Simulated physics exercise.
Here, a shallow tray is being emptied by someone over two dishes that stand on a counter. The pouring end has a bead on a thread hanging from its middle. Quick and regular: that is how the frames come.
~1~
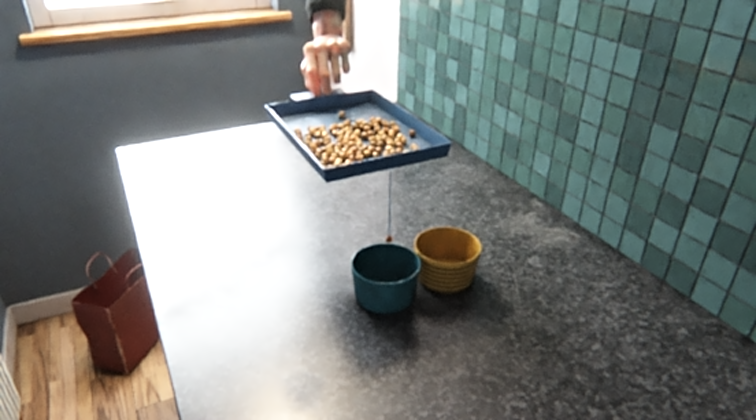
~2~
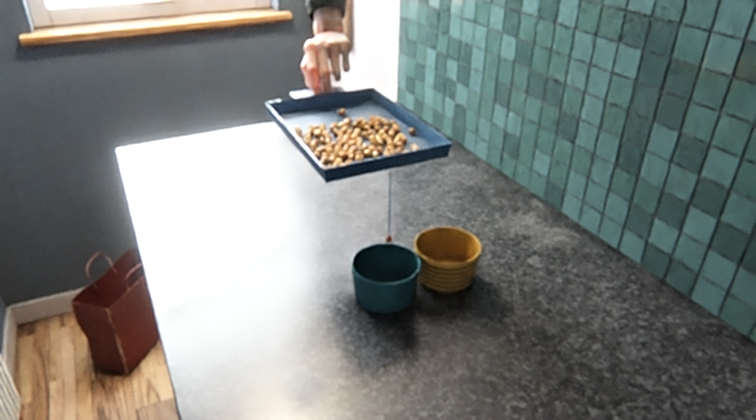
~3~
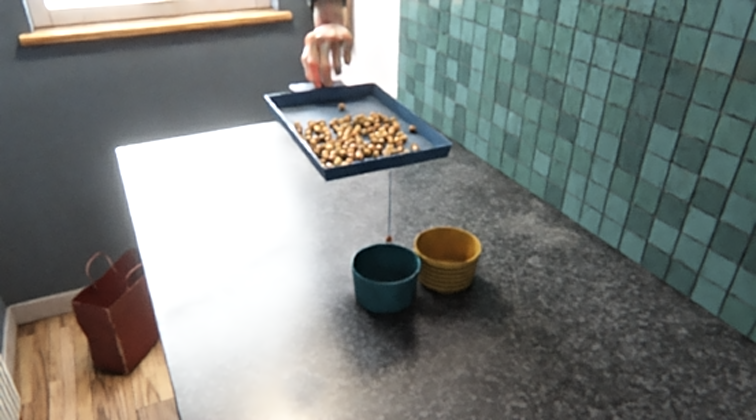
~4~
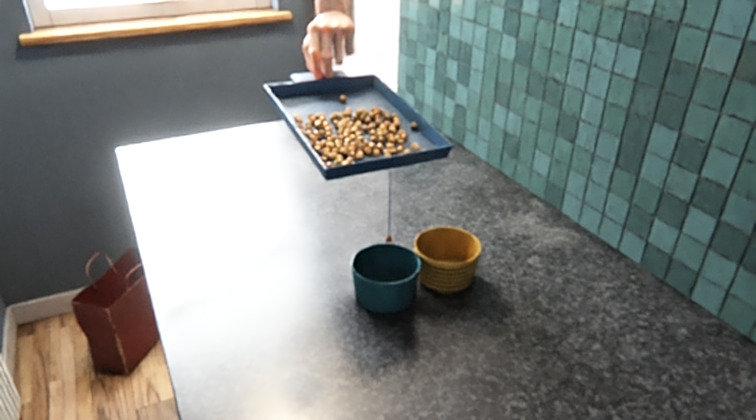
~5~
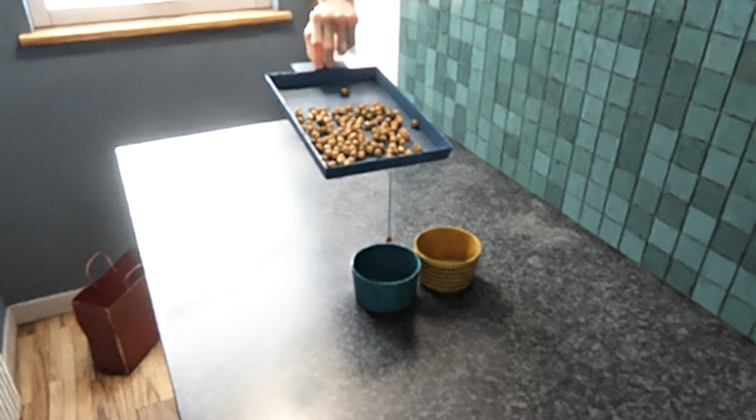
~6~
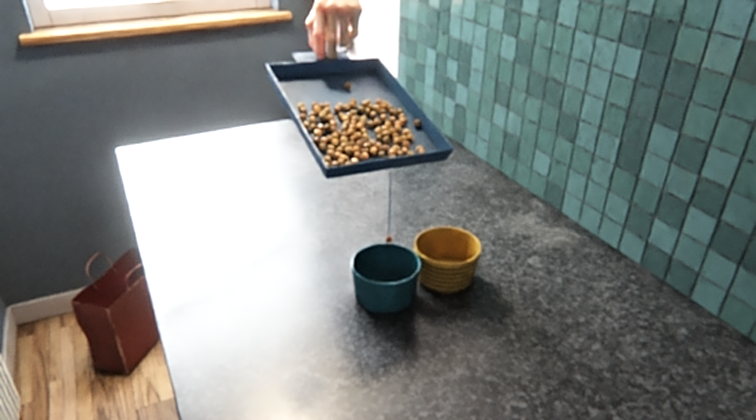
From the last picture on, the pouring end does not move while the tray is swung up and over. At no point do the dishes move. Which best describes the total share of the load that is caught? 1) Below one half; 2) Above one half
(2) Above one half.
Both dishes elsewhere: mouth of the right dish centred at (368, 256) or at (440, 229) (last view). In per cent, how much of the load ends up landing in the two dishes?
Trial 1 0%, trial 2 10%.
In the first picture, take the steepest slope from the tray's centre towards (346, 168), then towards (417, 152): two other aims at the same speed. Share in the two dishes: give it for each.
About 10 %, then 90 %.
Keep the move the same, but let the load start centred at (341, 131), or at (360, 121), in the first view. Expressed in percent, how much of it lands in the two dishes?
It would be roughly 80 per cent for the first and roughly 80 per cent for the second.
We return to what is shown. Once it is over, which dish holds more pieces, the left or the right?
Answer: The one at right.
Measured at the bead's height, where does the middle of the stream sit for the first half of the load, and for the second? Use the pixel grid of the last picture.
Early half (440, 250), late half (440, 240).
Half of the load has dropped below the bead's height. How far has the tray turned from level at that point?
Around 100° at that moment.
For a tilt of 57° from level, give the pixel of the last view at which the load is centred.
In the last view, the load is centred close to (391, 139).
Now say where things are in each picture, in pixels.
Corners of the pouring end (326, 167) and (448, 142), level; middle of the load (359, 142), round wooden beads; left dish (402, 295); right dish (464, 275); bead on its thread (389, 239), in the first frame.
Corners of the pouring end (326, 167) and (448, 142), level; middle of the load (359, 141), in the second frame.
Corners of the pouring end (326, 167) and (449, 143), tipped barely, lowest at the right corner; middle of the load (359, 139), in the third frame.
Corners of the pouring end (327, 166) and (449, 144), tipped a little, lowest at the right corner; middle of the load (359, 135), in the fourth frame.
Corners of the pouring end (328, 166) and (450, 146), tipped a little, lowest at the right corner; middle of the load (361, 133), in the fifth frame.
Corners of the pouring end (329, 166) and (450, 147), tipped clearly, lowest at the right corner; middle of the load (364, 132), almost all on the move; left dish (402, 295); right dish (464, 275), in the sixth frame.
Just after the last frame, tray tipped steeply; every one on the tray.
A moment on, tray tipped right over; roughly a quarter on the tray; about a tenth in the left dish; roughly a quarter in the right dish; about a tenth outside both; roughly a third in the air.
Further on, tray tipped past a quarter turn; roughly a quarter in the left dish; roughly half in the right dish; roughly a quarter outside both.
When it is over, tray tipped past a quarter turn; roughly a quarter in the left dish; roughly half in the right dish; roughly a quarter outside both.
